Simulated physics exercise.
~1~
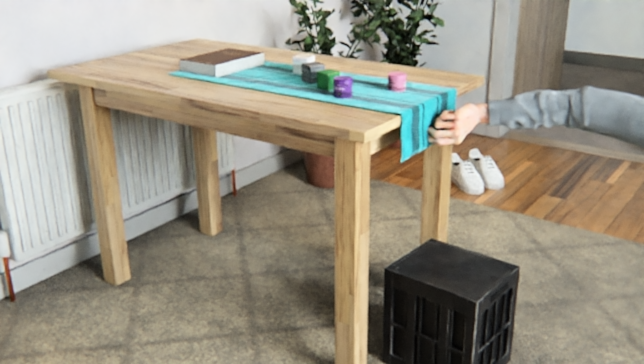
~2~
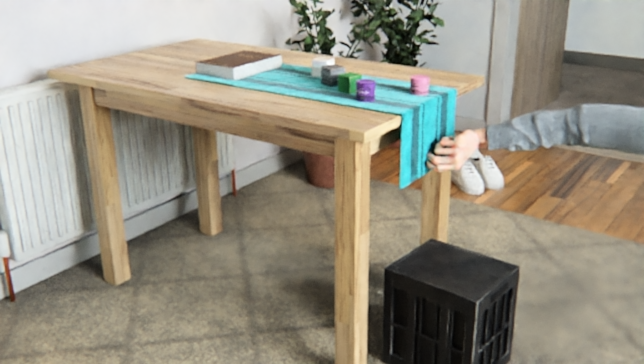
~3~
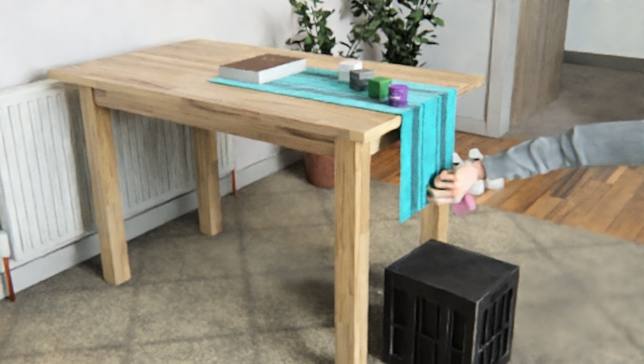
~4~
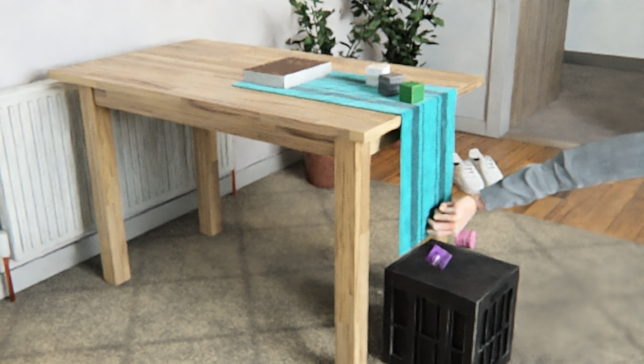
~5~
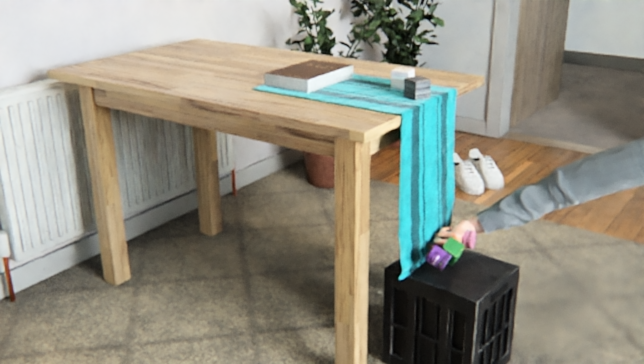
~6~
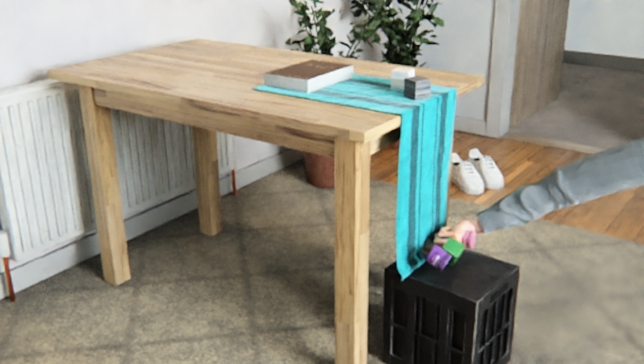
A hand pulling a turquoise cloth down off a wooden table, three small objects going over the edge towards a black crate.
